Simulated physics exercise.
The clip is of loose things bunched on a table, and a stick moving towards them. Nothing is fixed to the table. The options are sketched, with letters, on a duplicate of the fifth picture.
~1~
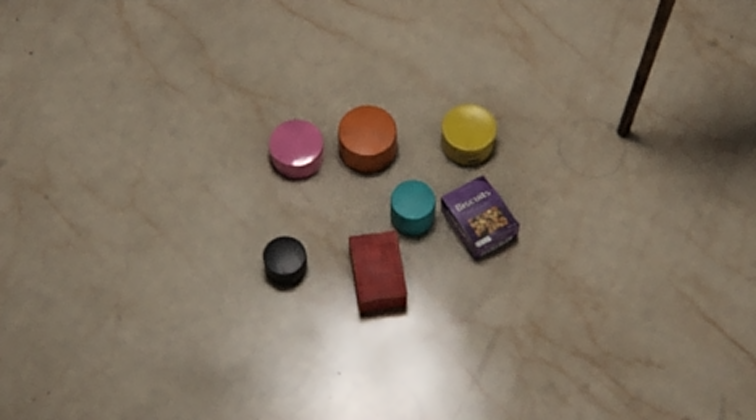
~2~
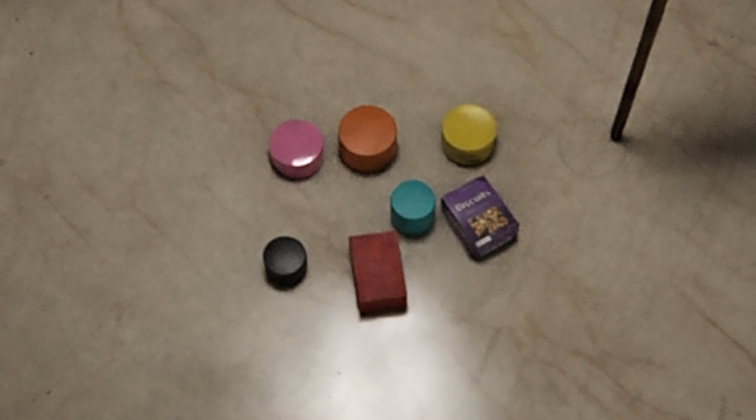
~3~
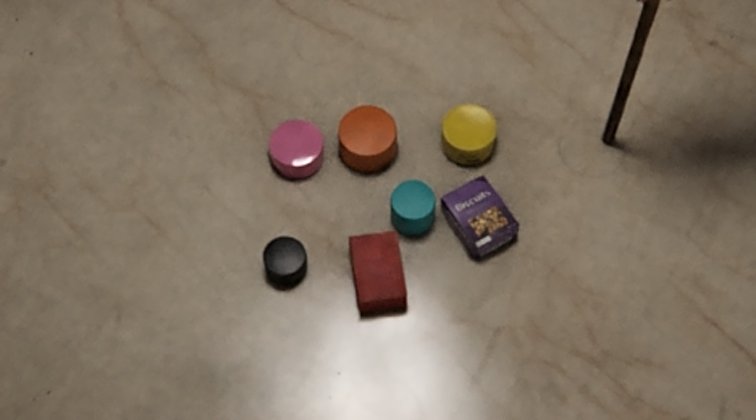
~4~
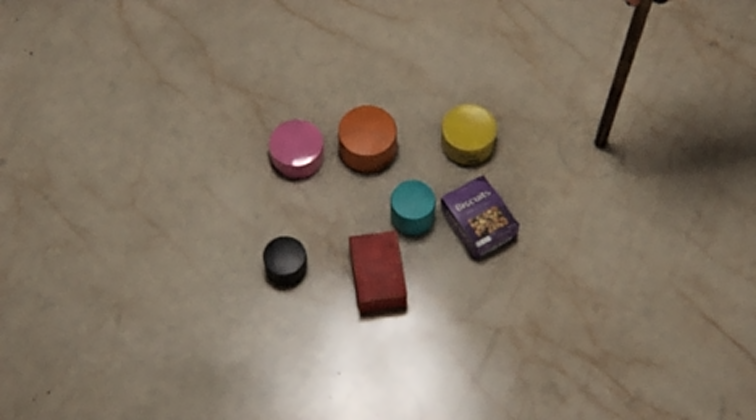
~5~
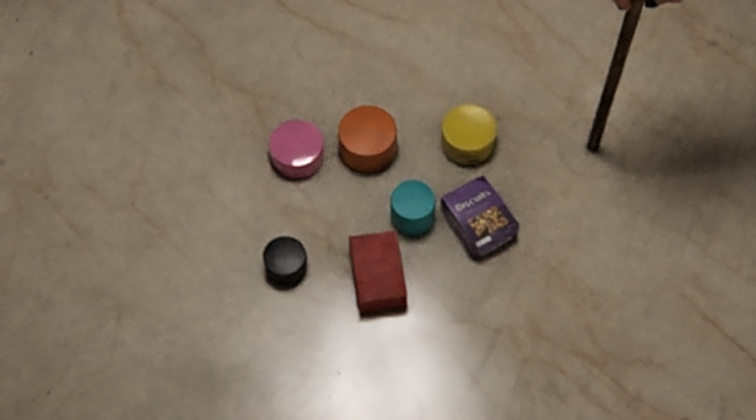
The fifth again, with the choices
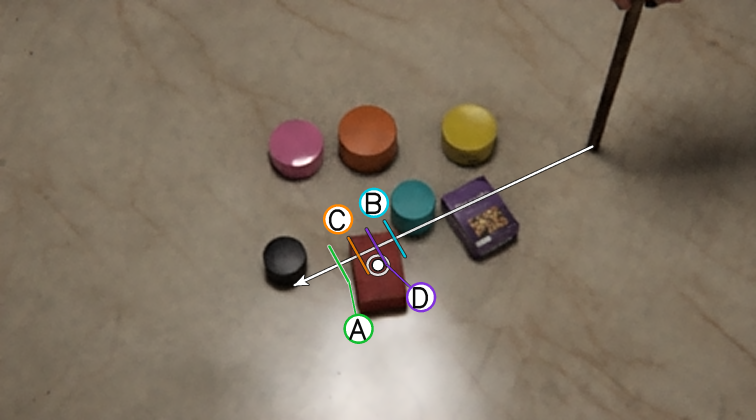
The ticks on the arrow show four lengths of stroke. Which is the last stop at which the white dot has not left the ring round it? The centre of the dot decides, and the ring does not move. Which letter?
It can go as far as B.
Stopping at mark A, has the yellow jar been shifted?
By then, no.
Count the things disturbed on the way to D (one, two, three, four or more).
It has moved three.
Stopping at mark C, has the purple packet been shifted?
Yes.
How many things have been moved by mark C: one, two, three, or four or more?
Three.
On the copy, A at (339, 264); B at (395, 238); C at (358, 256); D at (376, 247); the arrow from (593, 147) to (295, 285); the white dot at (378, 265).
On B. First, foot of the stick (523, 179).
Then, foot of the stick (452, 213); purple packet (460, 237).
Finally, foot of the stick (395, 239); purple packet (458, 247); turquoise tin (381, 208); the dot is still in its ring.
By contrast, A shifts the dotted thing to (354, 298); C shifts the dotted thing to (361, 293); D shifts the dotted thing to (367, 286).
